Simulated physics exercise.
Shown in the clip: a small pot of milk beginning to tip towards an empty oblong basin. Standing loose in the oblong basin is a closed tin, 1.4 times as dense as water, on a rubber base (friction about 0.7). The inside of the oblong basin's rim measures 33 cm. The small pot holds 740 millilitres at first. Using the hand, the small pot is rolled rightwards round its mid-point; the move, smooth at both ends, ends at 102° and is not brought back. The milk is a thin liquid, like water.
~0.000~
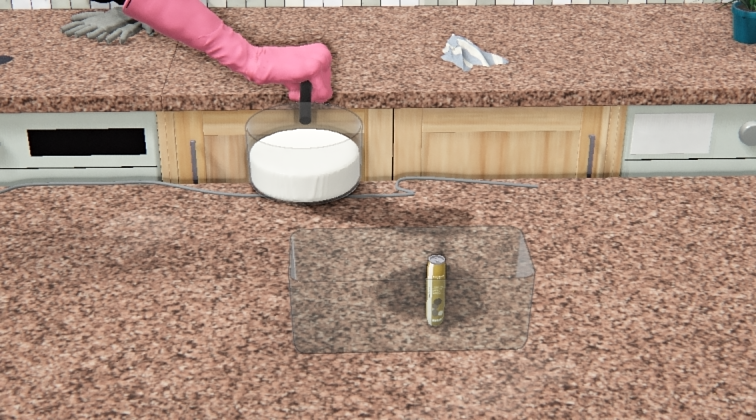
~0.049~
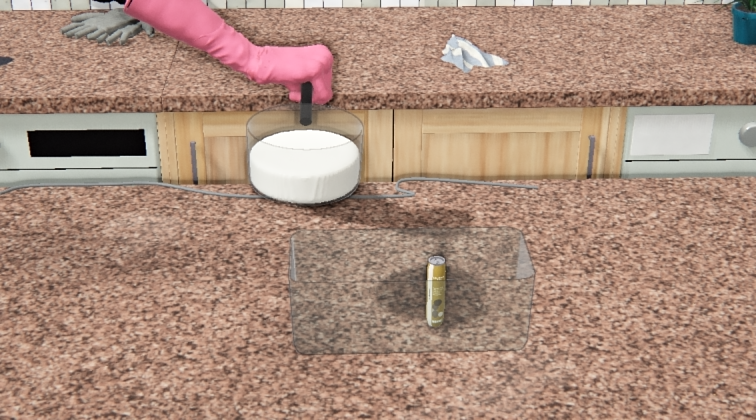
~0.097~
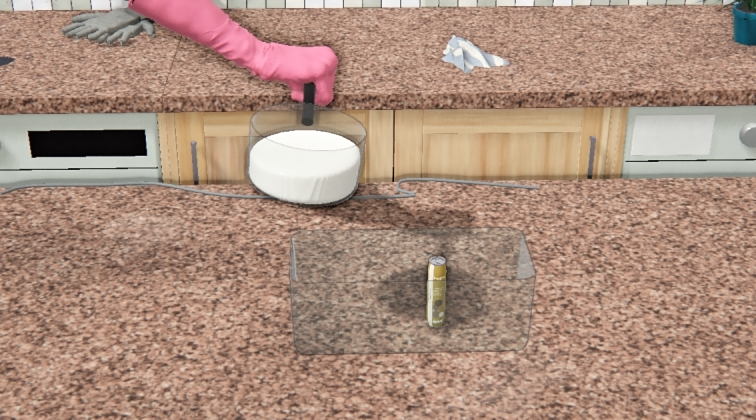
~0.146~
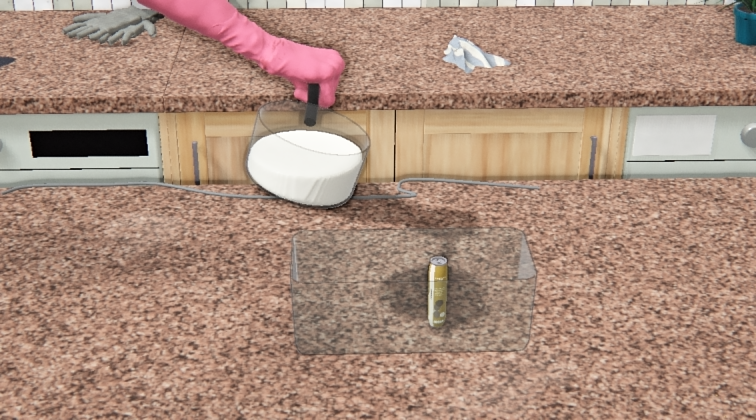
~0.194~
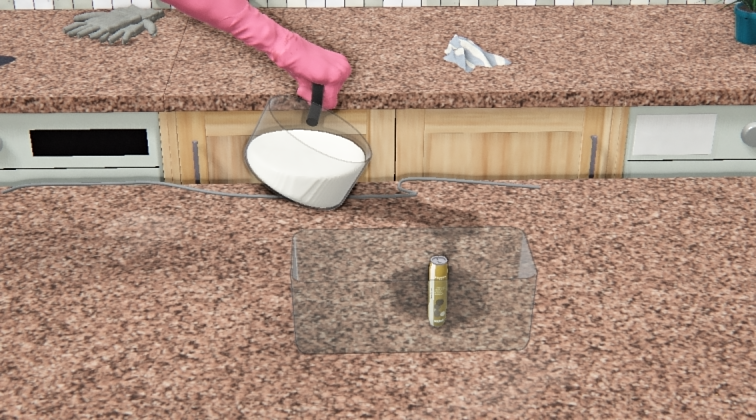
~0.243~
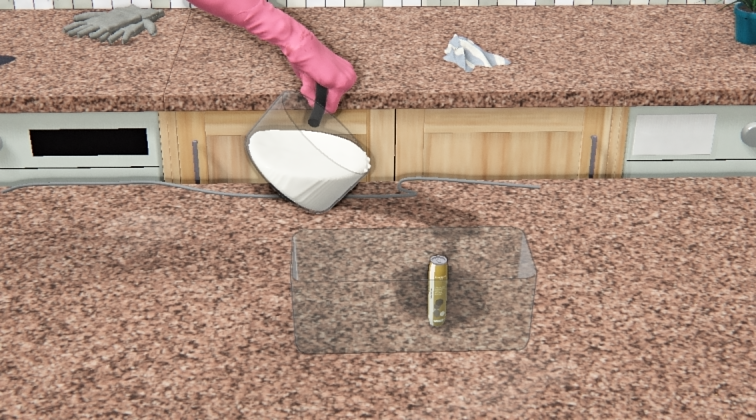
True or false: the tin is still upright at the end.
True.
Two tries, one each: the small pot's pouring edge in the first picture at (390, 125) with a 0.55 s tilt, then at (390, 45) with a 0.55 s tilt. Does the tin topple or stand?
Try 1: Tipped over; try 2: Tipped over.
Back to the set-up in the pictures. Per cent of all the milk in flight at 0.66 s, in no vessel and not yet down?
Something like 8 per cent of the total.
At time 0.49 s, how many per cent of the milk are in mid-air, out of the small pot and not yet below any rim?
48 %.
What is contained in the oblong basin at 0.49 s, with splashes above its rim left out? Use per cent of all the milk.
About 22 per cent.
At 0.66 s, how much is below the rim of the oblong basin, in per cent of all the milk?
About 82 per cent.
By 0.49 s the tilt is 99° and 30 per cent is still to pour; the tin stands where it began.
By 0.66 s the tilt is 102° and 10 per cent is still to pour; the tin stands where it began.
By 0.85 s the tilt is 102° and 2 per cent is still to pour; the tin stands where it began.
By 1.05 s the tilt is 102° and 0 per cent is still to pour; the tin stands where it began.
At rest the tin stands where it began.
